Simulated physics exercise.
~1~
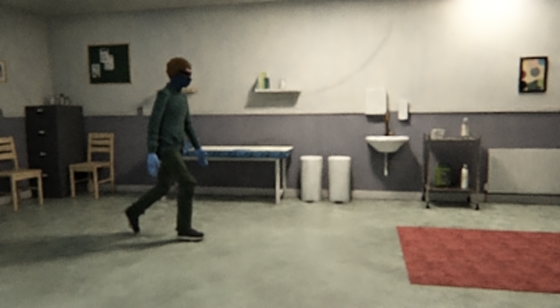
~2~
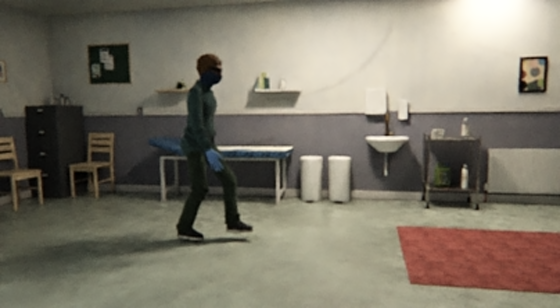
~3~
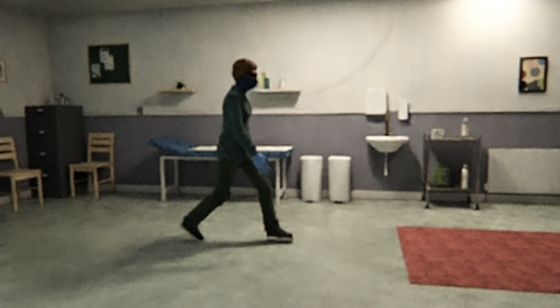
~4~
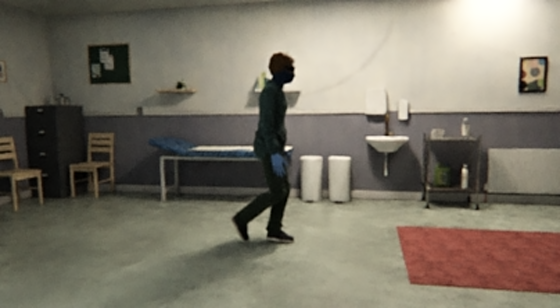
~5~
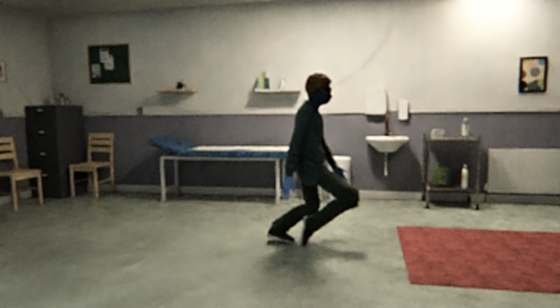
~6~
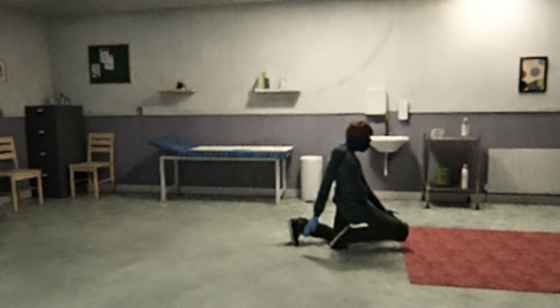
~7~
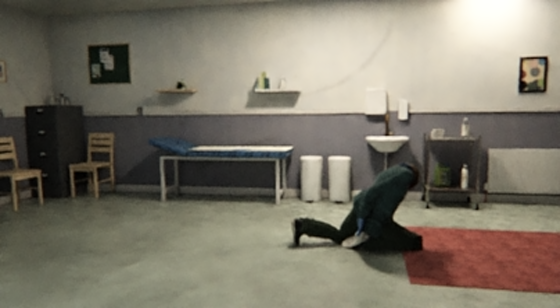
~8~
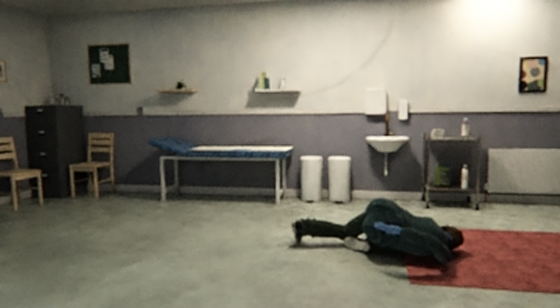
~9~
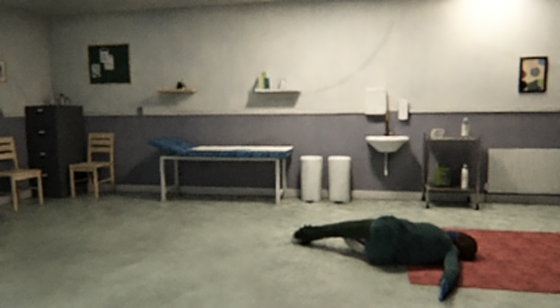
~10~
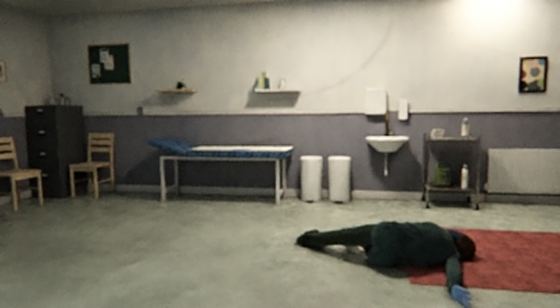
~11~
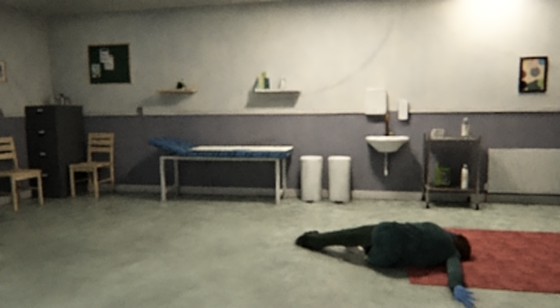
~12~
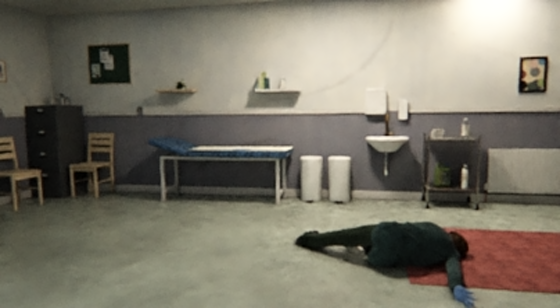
A person walks right, sinks to the knees and collapses partly onto a red mat.
